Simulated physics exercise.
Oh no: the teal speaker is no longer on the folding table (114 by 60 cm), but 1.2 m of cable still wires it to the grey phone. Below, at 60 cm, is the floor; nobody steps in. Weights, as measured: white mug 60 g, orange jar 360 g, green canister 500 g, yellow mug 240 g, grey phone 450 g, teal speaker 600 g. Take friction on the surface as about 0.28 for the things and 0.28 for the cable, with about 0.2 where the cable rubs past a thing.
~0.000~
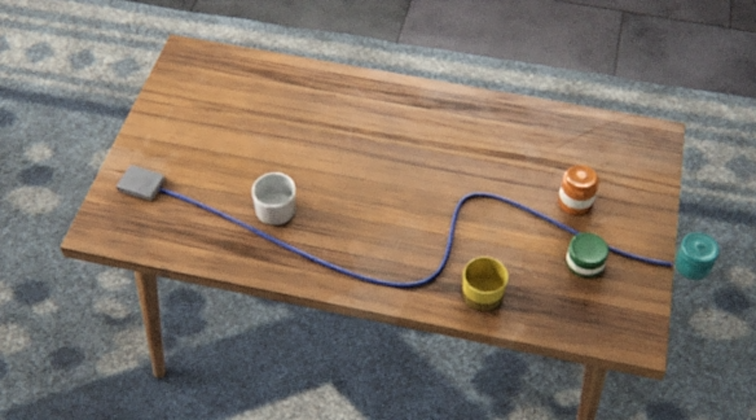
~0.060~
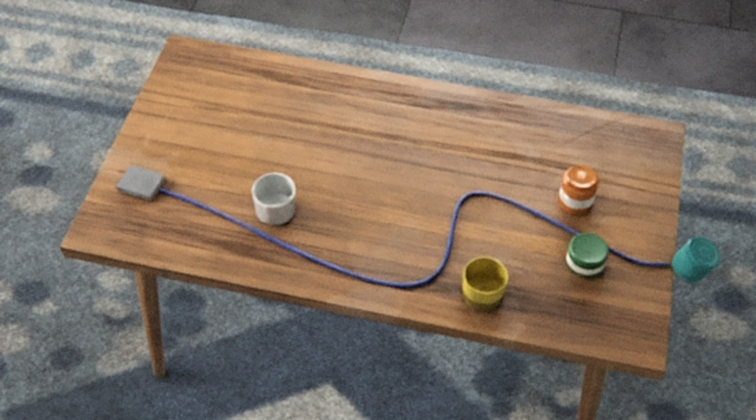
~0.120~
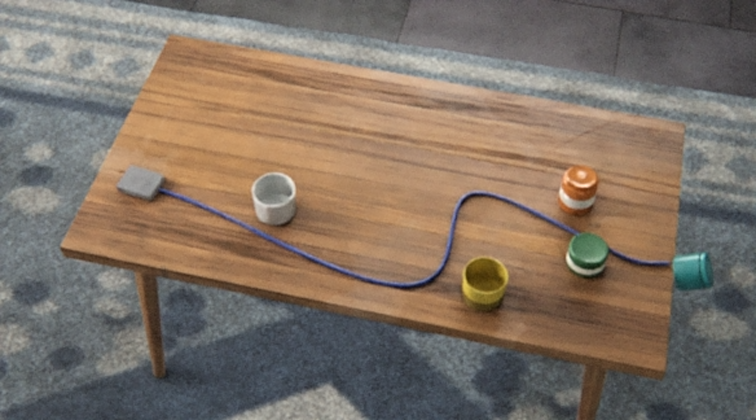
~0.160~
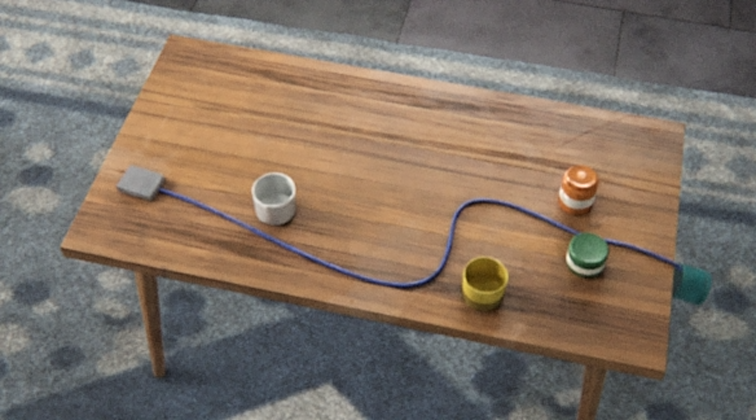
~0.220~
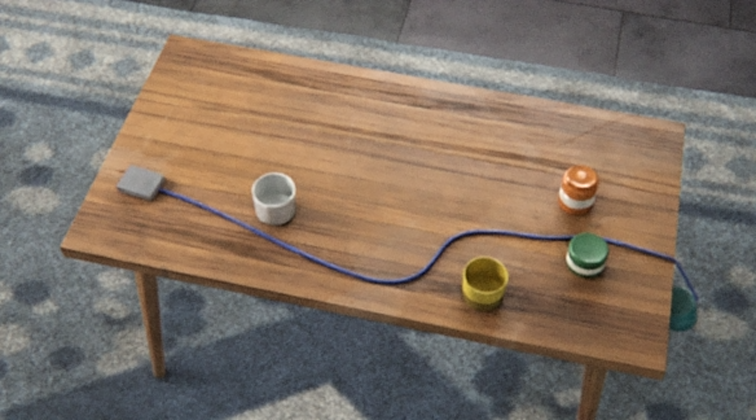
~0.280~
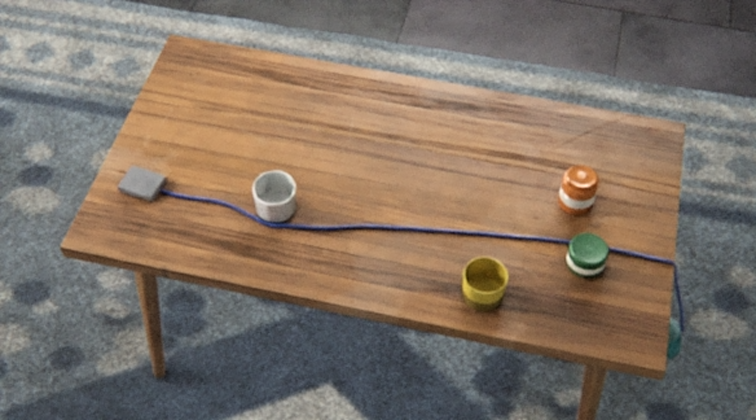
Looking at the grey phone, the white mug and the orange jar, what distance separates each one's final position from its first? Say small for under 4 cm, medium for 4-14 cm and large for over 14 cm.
In order: The grey phone is large, the white mug is large, the orange jar is small.
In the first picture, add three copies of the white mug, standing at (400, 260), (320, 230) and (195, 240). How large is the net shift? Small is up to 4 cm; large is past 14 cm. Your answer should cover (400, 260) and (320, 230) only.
In order they come out high and high.
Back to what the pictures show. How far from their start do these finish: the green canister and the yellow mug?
Approx. final shift - green canister: 0 cm; yellow mug: 0 cm.
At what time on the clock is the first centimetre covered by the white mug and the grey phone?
Times: White mug = 0.30 s, grey phone = 0.32 s.
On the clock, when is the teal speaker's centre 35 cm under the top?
Answer: 0.44 s on the clock.
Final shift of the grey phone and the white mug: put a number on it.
The grey phone moves about 50 cm, while the white mug goes off the top.
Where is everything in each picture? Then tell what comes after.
Grey phone (140, 180); white mug (274, 189); orange jar (582, 176); cable runs through (613, 249) (500, 198) (439, 271) (322, 262) (216, 212), in the first frame.
Teal speaker (700, 251); cable runs through (439, 271) (216, 212), in the second frame.
Teal speaker (693, 272); cable runs through (439, 271) (216, 212), in the third frame.
Teal speaker (689, 284); cable runs through (627, 245) (439, 270) (216, 212), in the fourth frame.
Teal speaker (679, 309); cable runs through (677, 263) (435, 259) (216, 212), in the fifth frame.
Grey phone (142, 181); white mug (274, 187); orange jar (582, 176); cable runs through (467, 233) (341, 228) (224, 203), in the sixth frame.
At 0.5 s, the cable's tail end at (287, 204); white mug 31 cm off its start, grey phone 26 cm off its start, teal speaker over the edge.
At 0.7 s, the cable's tail end at (378, 219); white mug 48 cm off its start, grey phone 44 cm off its start, teal speaker over the edge.
At 1.0 s, the cable's tail end at (410, 225); white mug over the edge, grey phone 50 cm off its start at (389, 225), teal speaker over the edge.
At 1.2 s, the cable's tail end at (410, 225); white mug over the edge, grey phone 50 cm off its start, teal speaker over the edge.
At 2.4 s, the cable's tail end at (410, 225); white mug over the edge, grey phone 50 cm off its start at (389, 225), orange jar 0 cm off its start at (582, 176), teal speaker over the edge.
